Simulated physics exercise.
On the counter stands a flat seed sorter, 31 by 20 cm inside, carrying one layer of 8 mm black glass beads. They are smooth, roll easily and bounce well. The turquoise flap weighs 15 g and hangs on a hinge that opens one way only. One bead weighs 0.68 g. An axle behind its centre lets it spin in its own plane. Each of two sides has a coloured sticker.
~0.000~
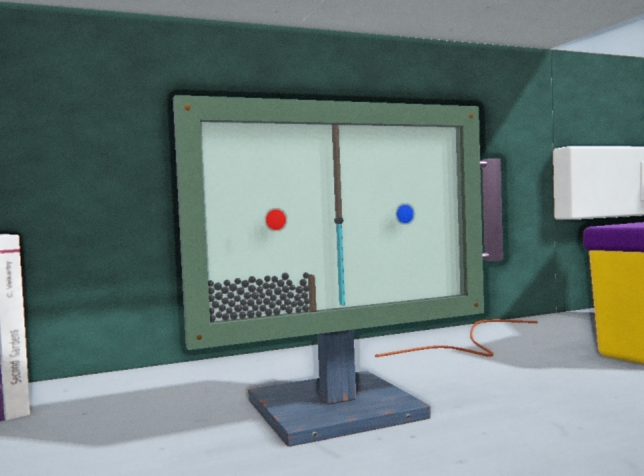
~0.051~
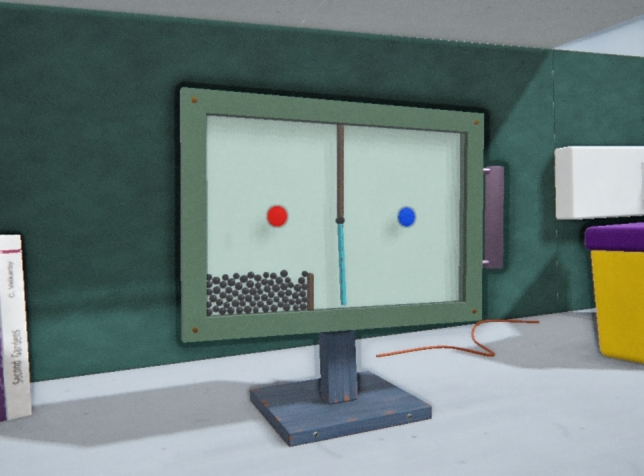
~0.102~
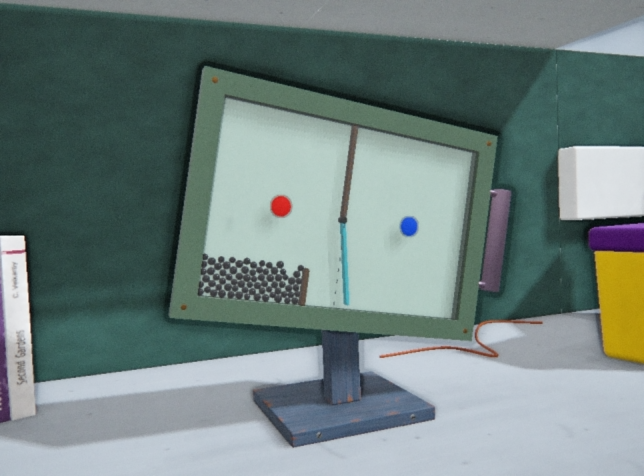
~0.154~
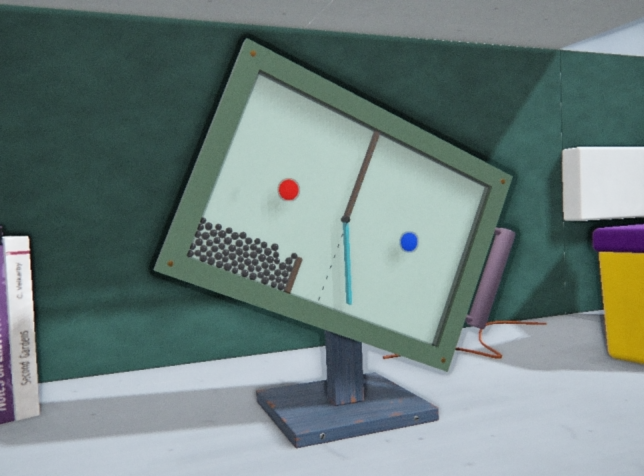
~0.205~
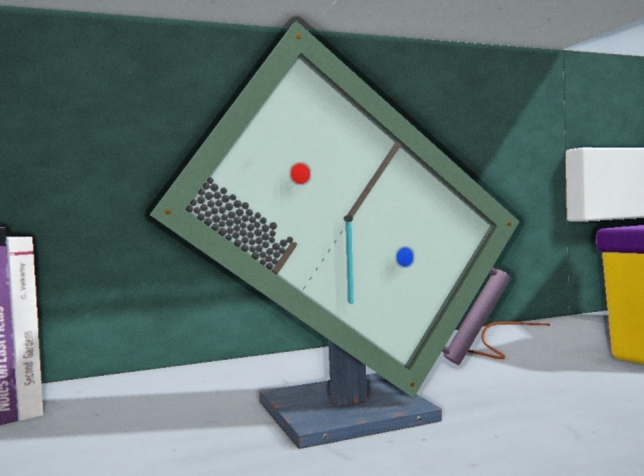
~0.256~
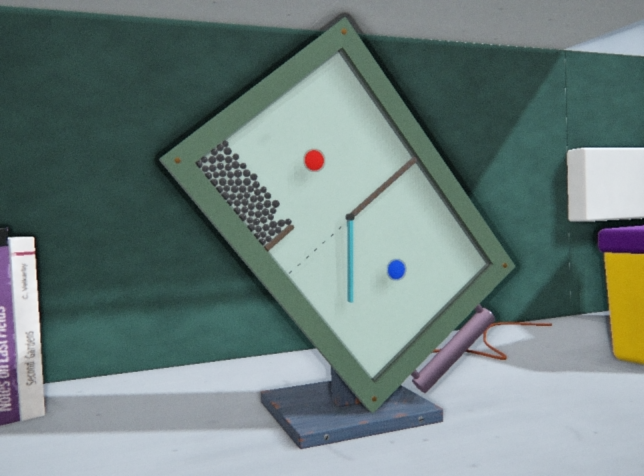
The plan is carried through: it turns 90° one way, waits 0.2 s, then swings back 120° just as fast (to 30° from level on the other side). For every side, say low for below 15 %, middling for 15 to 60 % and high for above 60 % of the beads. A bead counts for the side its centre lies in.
Red middling, blue high.
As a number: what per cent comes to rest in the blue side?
About 65 per cent.
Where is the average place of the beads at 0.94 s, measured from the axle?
About 4 cm right and 8 cm below.
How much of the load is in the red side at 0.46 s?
Roughly 95 per cent.
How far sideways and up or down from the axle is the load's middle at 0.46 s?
Some 5 cm left and 7 cm above.
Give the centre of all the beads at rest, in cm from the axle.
About 4 cm right and 8 cm below.
After 0.46 s, it stands 90° clockwise; the beads' middle is 5 cm left of and 7 cm above the centre; red 95 %, blue 5 %; turquoise flap open 62°.
After 0.94 s, it stands 29° clockwise; the beads' middle is 4 cm right of and 8 cm below the centre; red 30 %, blue 70 %; turquoise flap open 51°.
After 1.22 s, it stands 30° anticlockwise; the beads' middle is 9 cm right of and 4 cm below the centre; red 35 %, blue 65 %; turquoise flap open 3°.
At rest by 2.2 s, it stands 30° anticlockwise; red 35 %, blue 65 %; turquoise flap shut.
